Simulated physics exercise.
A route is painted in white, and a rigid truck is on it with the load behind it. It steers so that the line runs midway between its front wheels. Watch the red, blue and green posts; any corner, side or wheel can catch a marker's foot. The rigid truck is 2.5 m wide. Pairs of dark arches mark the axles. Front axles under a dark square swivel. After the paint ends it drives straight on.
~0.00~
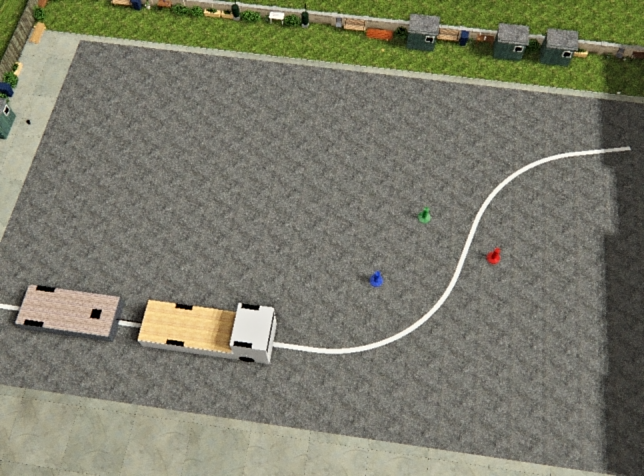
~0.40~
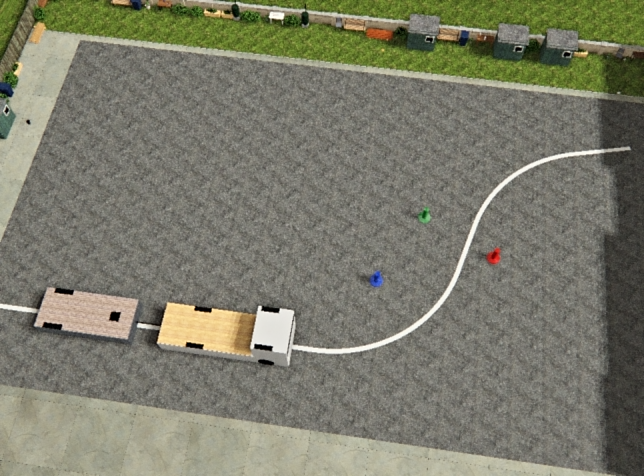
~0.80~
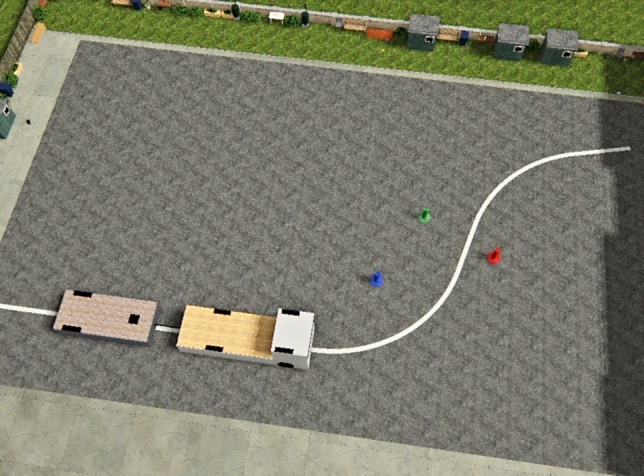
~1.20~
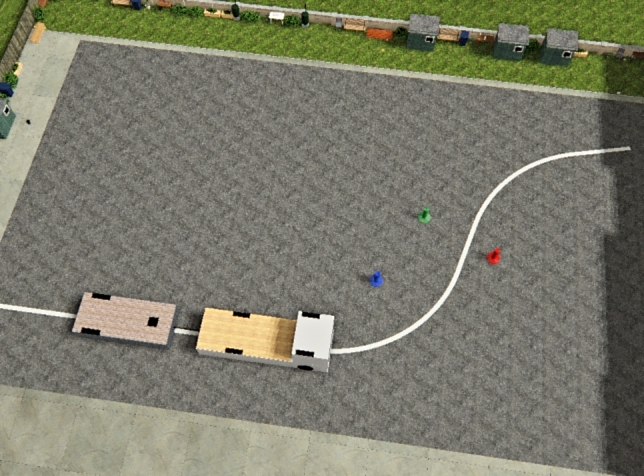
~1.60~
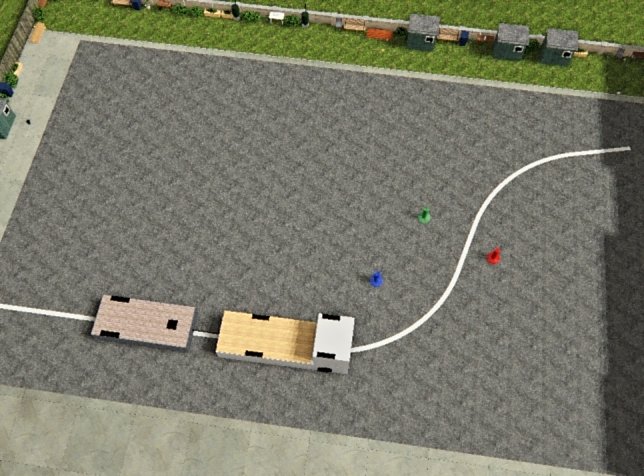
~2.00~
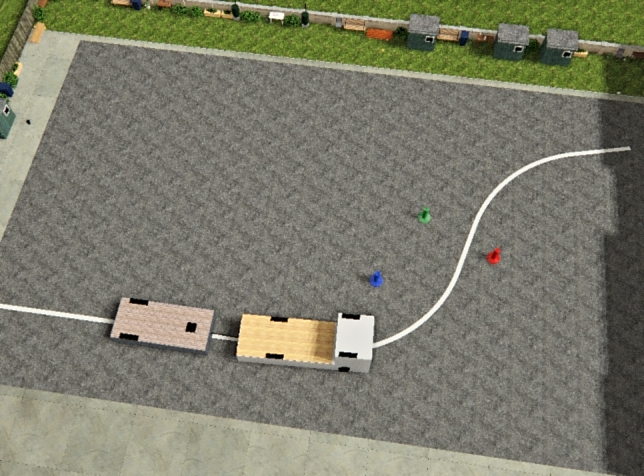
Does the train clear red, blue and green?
The red one gets struck; the blue one escapes; the green one escapes.
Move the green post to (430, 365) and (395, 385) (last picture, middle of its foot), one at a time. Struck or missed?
First missed, second clear.
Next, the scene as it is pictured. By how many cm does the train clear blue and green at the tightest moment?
To spare: Blue 30, green 100.
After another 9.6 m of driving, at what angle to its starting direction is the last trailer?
About 10°.
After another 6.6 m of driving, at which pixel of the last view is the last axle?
Near (238, 334).
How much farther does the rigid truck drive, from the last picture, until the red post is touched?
About 10.0 m.
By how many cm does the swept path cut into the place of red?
About: Red 30.
Then, 5.4 s in, the last axle is at (289, 336) of the last picture, 25 cm off the line; the rigid truck has hit red.
Then, 8.2 s in, the last axle is at (401, 297) of the last picture, 170 cm off the line; blue has been passed with 35 cm to spare.
Then, 10.7 s in, the last axle is at (472, 222) of the last picture, 30 cm off the line; green has been passed with 100 cm to spare.
Then, 16.0 s in, the last axle is out of the picture, 30 cm off the line; 1 of 3 struck in all.
